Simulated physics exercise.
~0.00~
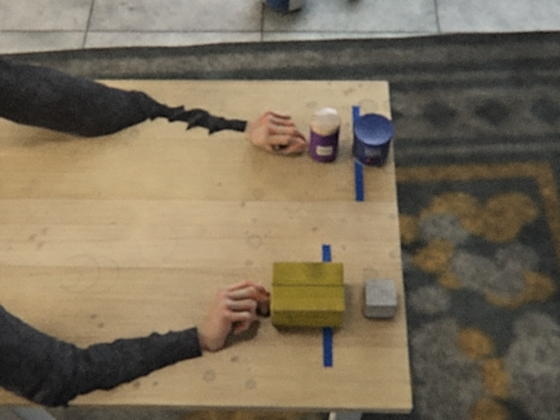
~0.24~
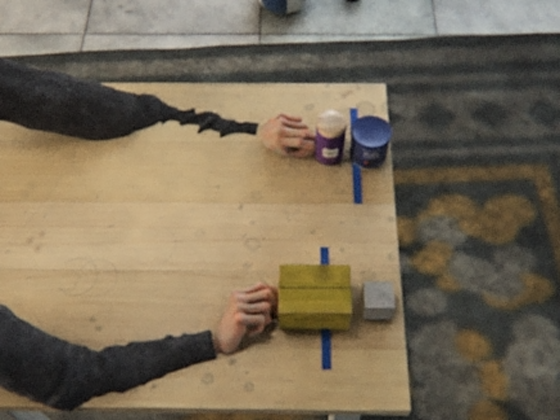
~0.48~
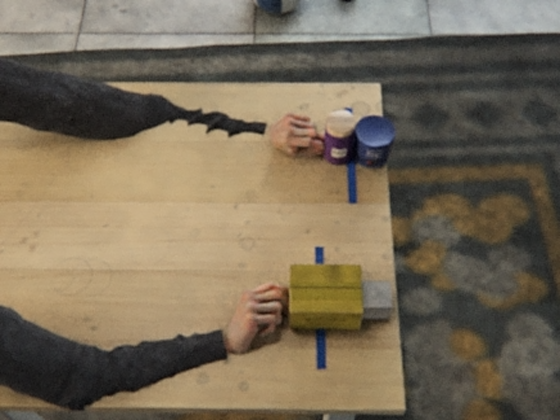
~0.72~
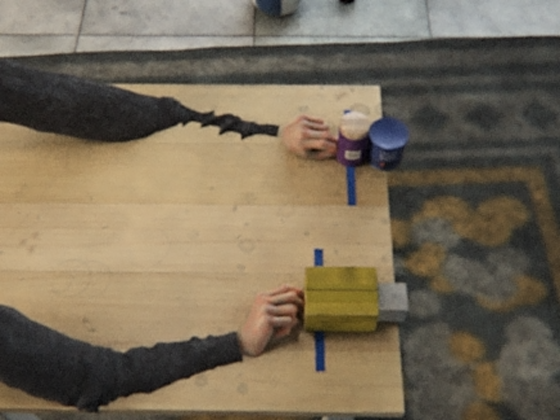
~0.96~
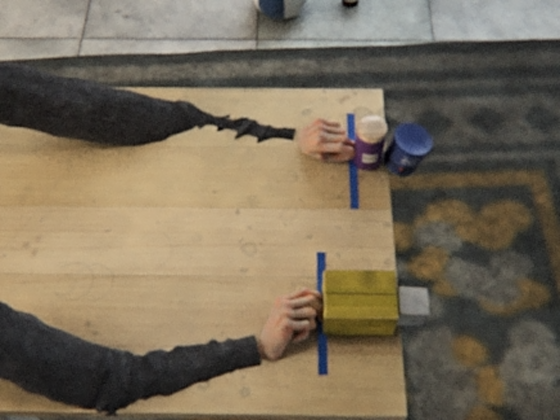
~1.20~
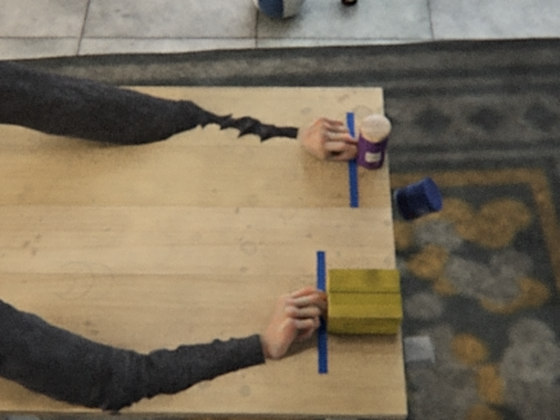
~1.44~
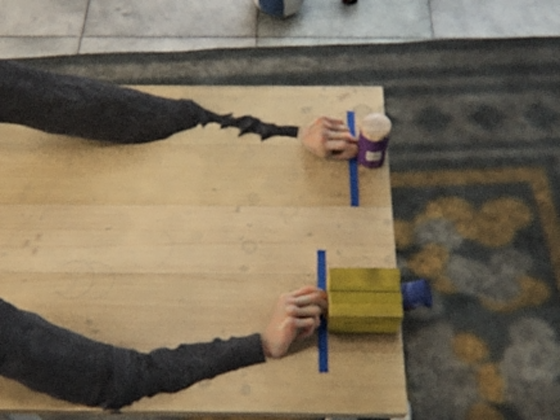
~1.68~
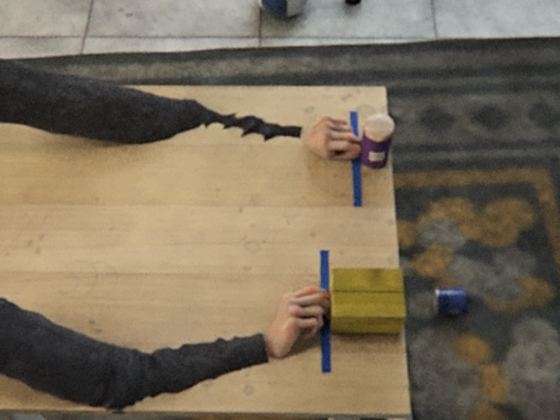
Two hands slowly push a jar and a yellow box, knocking a blue pot and pale block off the table.
